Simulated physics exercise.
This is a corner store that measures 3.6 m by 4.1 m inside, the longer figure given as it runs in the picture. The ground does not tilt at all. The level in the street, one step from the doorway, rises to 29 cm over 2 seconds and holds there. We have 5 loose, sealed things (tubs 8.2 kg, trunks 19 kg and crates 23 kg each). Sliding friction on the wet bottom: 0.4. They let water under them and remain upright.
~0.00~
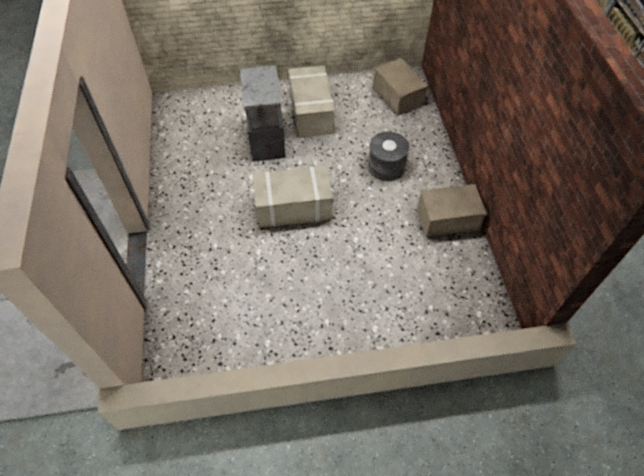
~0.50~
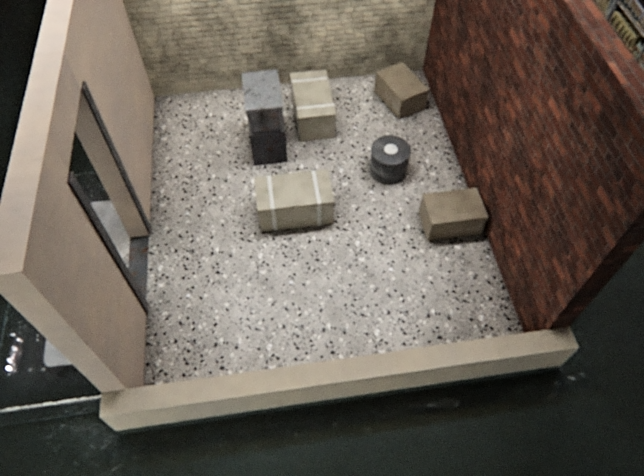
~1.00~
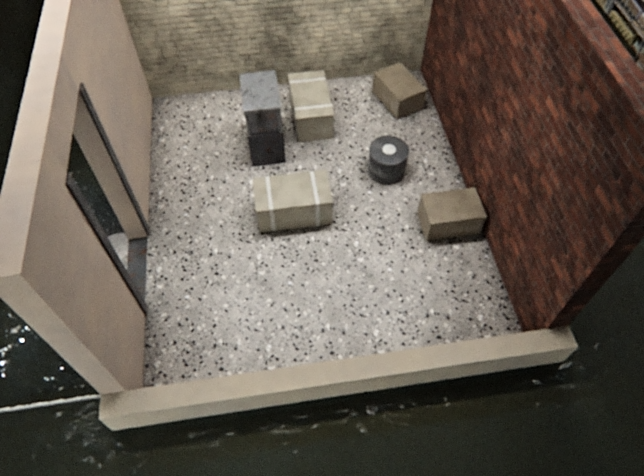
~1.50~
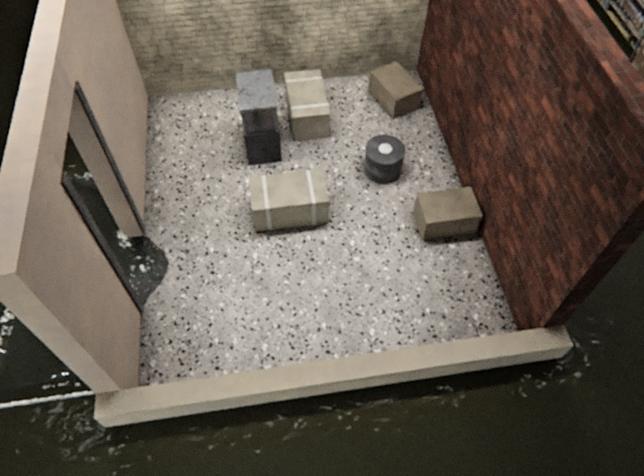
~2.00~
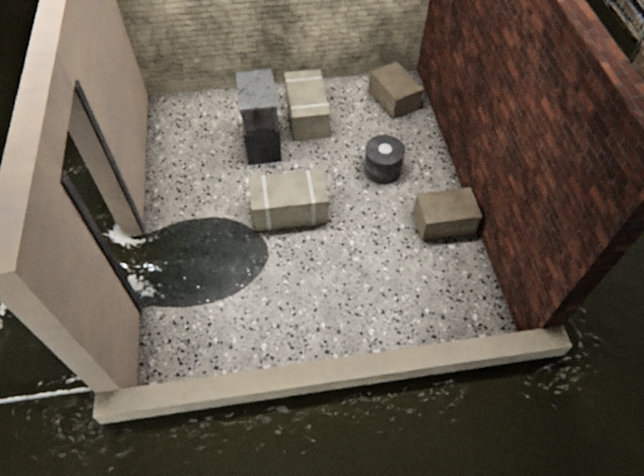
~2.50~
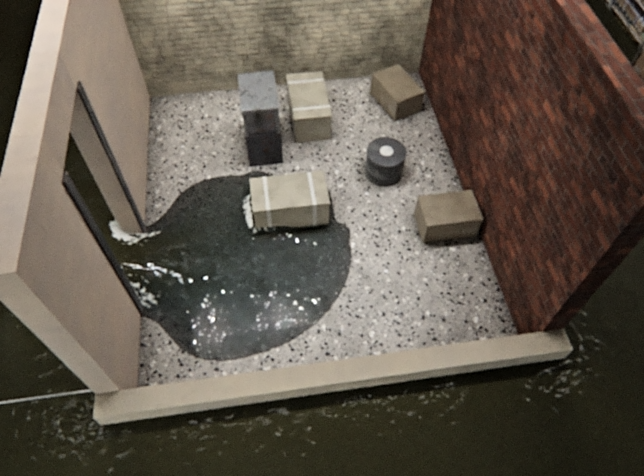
The clip opens on a high view of a speckled-floored room holding boxes and a dark round tub, with dry ground outside. Dark water then covers the ground outside and rises to the doorway at left. It pours in, spreading across the floor and around the nearest strapped trunk, while the objects stay put.
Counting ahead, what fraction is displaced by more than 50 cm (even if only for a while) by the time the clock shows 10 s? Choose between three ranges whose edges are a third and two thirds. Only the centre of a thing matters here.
The range is the middle one, a third to two thirds.
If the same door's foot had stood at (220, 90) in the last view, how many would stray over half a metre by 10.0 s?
Then the count would be 4.
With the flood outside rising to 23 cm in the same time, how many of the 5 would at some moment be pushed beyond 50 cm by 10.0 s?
Then 3.
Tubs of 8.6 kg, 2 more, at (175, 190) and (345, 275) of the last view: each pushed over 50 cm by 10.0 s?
Taking them in order, the first is below the threshold and the second is above the threshold.
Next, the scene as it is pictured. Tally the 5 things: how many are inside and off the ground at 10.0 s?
Total: 5.
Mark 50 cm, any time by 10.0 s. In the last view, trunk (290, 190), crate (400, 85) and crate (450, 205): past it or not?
First farther, then not as far, then farther.
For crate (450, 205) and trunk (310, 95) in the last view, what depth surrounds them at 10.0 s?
I'd put it at 17 cm and 11 cm respectively.
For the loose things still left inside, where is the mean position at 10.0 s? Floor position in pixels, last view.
The centre is close to (353, 107).
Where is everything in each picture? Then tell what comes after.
The first picture shows a trunk at (292, 185), on the bottom; a tub at (389, 146), on the bottom; 0.0 m2 under water; 0 of 5 have shifted.
The second picture shows a trunk at (294, 189), on the bottom; a tub at (391, 150), on the bottom; water covers 0.0 m2; 0 of 5 have shifted.
The third picture shows a trunk at (292, 190) rests on the ground; a tub at (389, 150), on the bottom; water covers 0.0 m2; 0 of 5 have shifted.
The fourth picture shows a trunk at (288, 189) rests on the ground; a tub at (385, 149) rests on the ground; 0.1 m2 under water; 0 of 5 have shifted.
The fifth picture shows a trunk at (288, 189) rests on the ground; a tub at (385, 149) rests on the ground; water covers 1.1 m2; 0 of 5 have shifted.
The sixth picture shows a trunk at (289, 191) rests on the ground; a tub at (387, 151), on the bottom; 3.4 m2 under water; 0 of 5 have shifted.
After 3.5 s 1 of 5 are over 50 cm from their spots; 0 afloat.
After 4.5 s 2 of 5 are over 50 cm from their spots; 1 afloat.
After 7.0 s 3 of 5 are over 50 cm from their spots; 4 afloat.
After 10.0 s 3 of 5 are over 50 cm from their spots, and 3 have been at some point; 5 afloat.
